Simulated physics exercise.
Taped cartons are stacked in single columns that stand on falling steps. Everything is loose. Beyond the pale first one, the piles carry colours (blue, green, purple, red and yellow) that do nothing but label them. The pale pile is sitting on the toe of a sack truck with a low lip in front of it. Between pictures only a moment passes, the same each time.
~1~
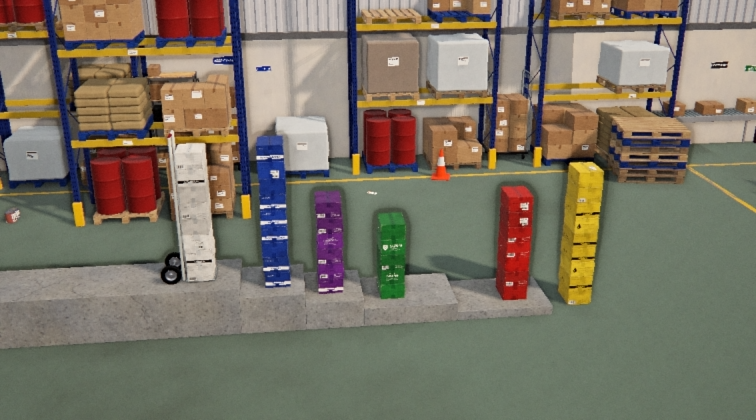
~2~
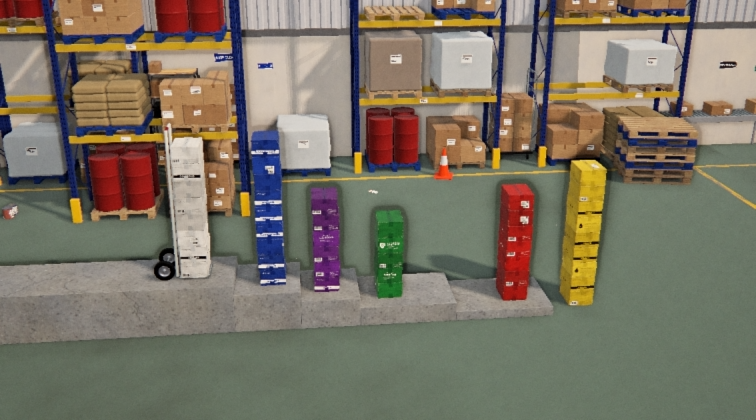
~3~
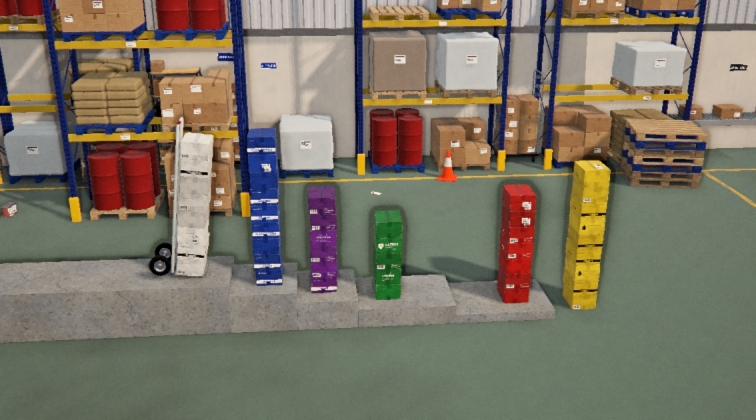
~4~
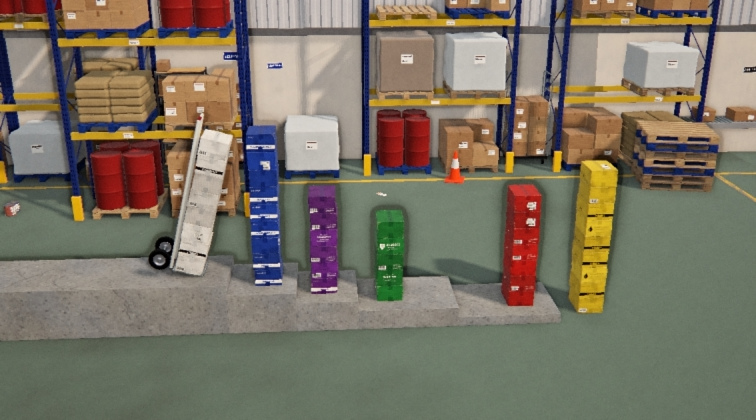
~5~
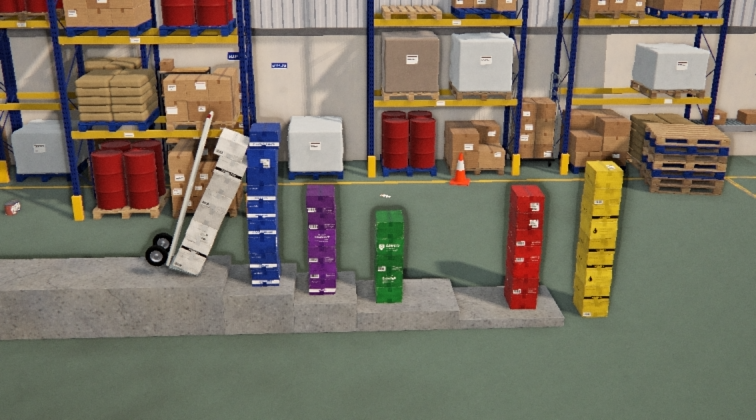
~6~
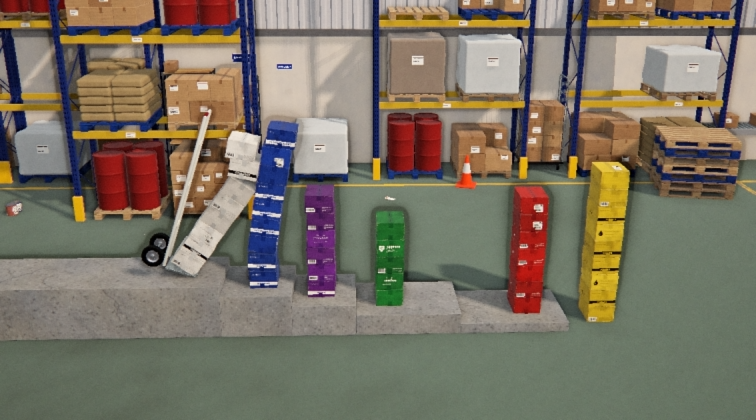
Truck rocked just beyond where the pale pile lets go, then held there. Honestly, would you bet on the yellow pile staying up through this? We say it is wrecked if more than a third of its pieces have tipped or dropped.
Yes, it stays up.
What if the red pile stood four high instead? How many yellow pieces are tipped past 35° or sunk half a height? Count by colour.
By the finish, the yellow count of pieces down is 0.
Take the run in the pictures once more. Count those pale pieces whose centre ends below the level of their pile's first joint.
The number is 3.
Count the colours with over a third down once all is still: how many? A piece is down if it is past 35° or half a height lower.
That number would be 3.
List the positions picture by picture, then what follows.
In the first frame (pixels give the middle of a visible side; the camera moves round a little), truck frame (172, 168) level; top yellow carton (591, 180); top blue carton (270, 154); none of the others has stirred.
In the second frame, truck frame (168, 161) rocked barely; top yellow carton (594, 178).
In the third frame, truck frame (177, 156) rocked a little, top of the pale pile leaning a little; top yellow carton (597, 179); none of the others has stirred.
In the fourth frame, truck frame (193, 151) rocked clearly, top of the pale pile leaning clearly; top yellow carton (604, 179); none of the others has stirred.
In the fifth frame, truck frame (200, 149) rocked clearly, top of the pale pile leaning clearly; top yellow carton (609, 180); top blue carton (264, 141) a little from its place; movement in 2 of them.
In the sixth frame, truck frame (197, 147) rocked clearly, top of the pale pile leaning a little; top yellow carton (615, 181); top blue carton (281, 139) tilted a little; movement in 8 of them.
Shortly afterwards, 8 of the pale pile down; none of the 9 yellow cartons down (1 of 36 in all colours); top yellow carton unmoved; top blue carton tilted clearly, half its height lower.
Next, 8 of the pale pile down; none of the 9 yellow cartons down (6 of 36 in all colours); top yellow carton unmoved; top blue carton on its side.
Some moments later, 8 of the pale pile down; none of the 9 yellow cartons down (20 of 36 in all colours); top yellow carton unmoved; top blue carton upside down.
In the end, 7 of the pale pile down; none of the 9 yellow cartons down (20 of 36 in all colours); top yellow carton unmoved; top blue carton upside down. From the last view, middles, top yellow carton near (610, 176), top blue carton near (501, 304).
